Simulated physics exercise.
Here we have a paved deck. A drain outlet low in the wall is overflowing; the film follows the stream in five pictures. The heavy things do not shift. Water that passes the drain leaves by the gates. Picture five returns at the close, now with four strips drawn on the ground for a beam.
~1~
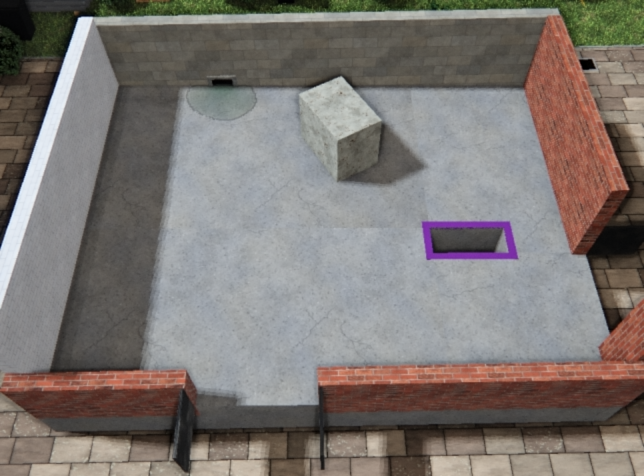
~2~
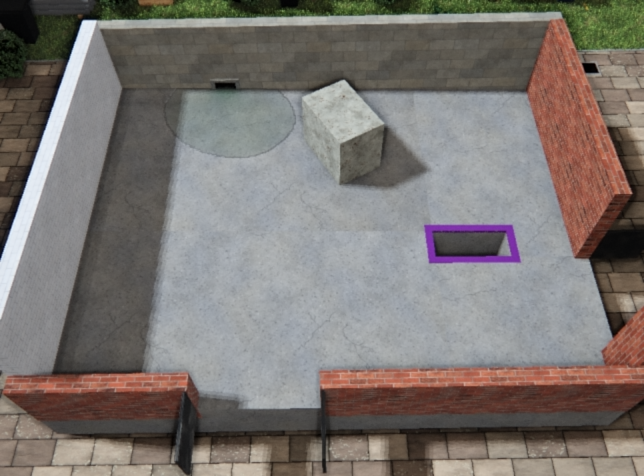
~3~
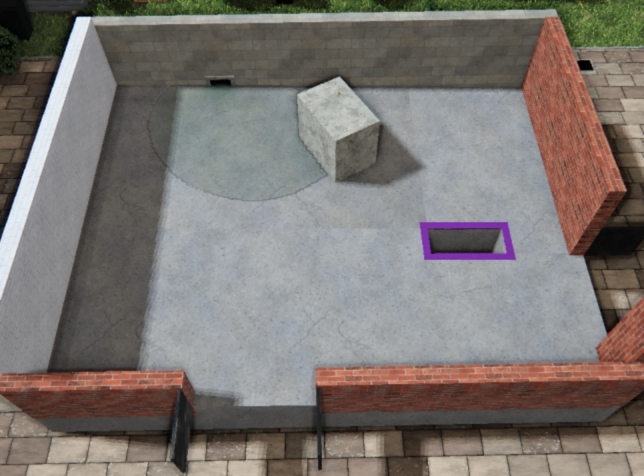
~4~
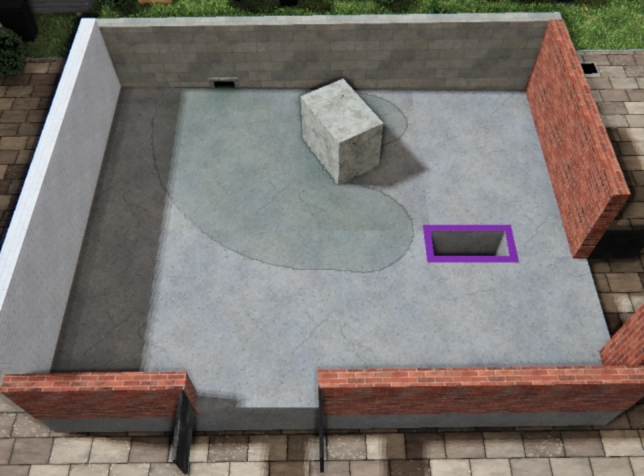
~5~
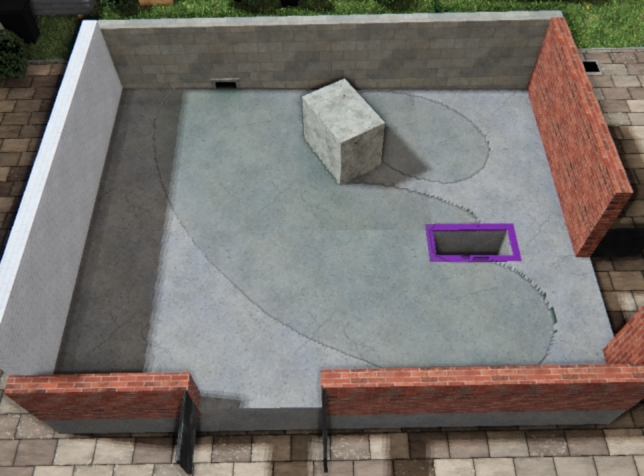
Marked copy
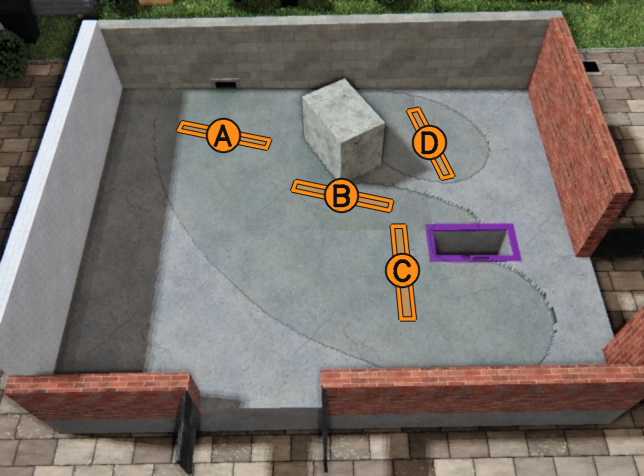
Water spread from a small opening in the back wall across the paved deck, curled around both sides of a concrete block, then reached the purple-edged gully and began going into it.
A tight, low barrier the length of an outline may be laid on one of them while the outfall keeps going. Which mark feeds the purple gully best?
It is D.
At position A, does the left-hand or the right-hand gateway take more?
The right one.
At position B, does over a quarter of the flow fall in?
No.
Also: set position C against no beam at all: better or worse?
Position C is worse.
On the marked copy, A from (180, 126) to (267, 144); B from (294, 185) to (390, 205); C from (407, 318) to (398, 226); D from (413, 110) to (447, 176).
With A, about 11 % of the stream runs into the purple gully, about 88 % out by the gates.
With B, about 13 % of the stream runs into the purple gully, about 87 % out by the gates.
With C, about 14 % of the stream runs into the purple gully, about 86 % out by the gates.
With D, about 25 % of the stream runs into the purple gully, about 75 % out by the gates.
